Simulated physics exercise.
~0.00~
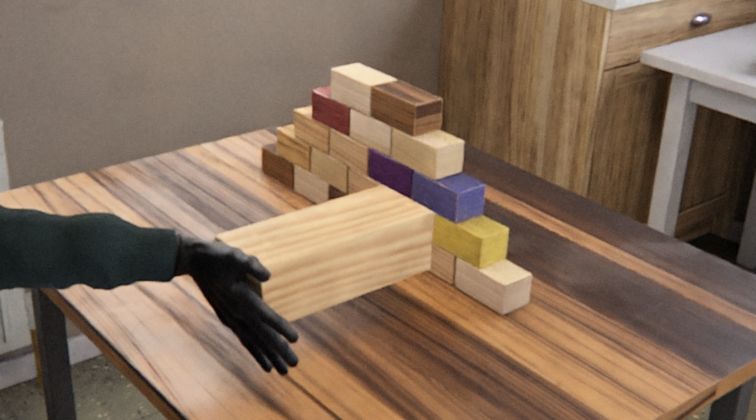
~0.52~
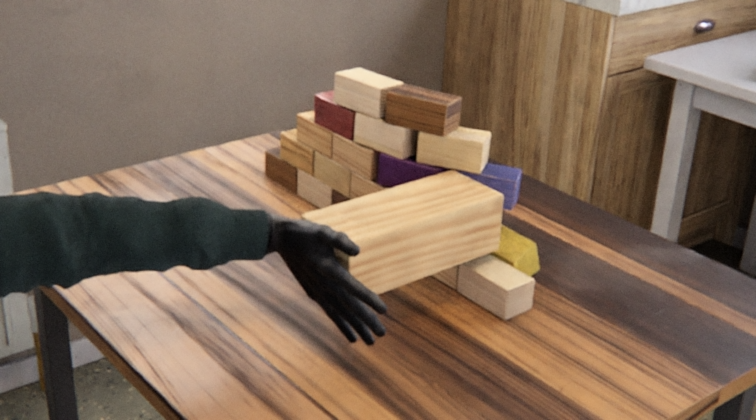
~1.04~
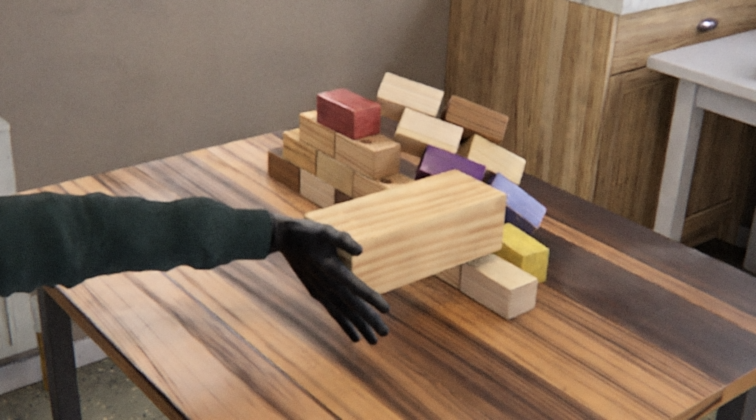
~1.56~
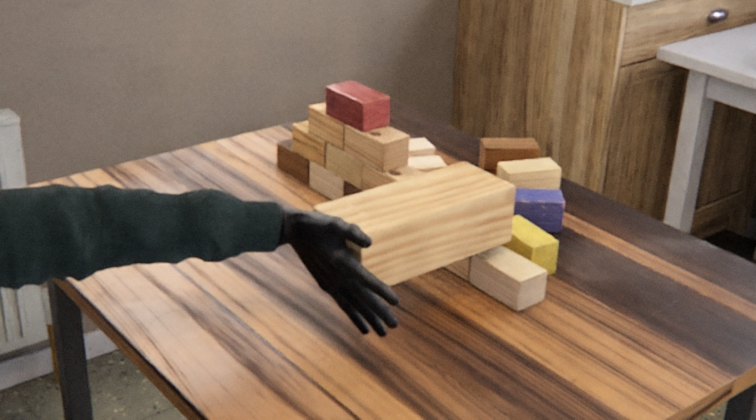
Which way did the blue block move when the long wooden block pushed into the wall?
The blue block moved to the right.
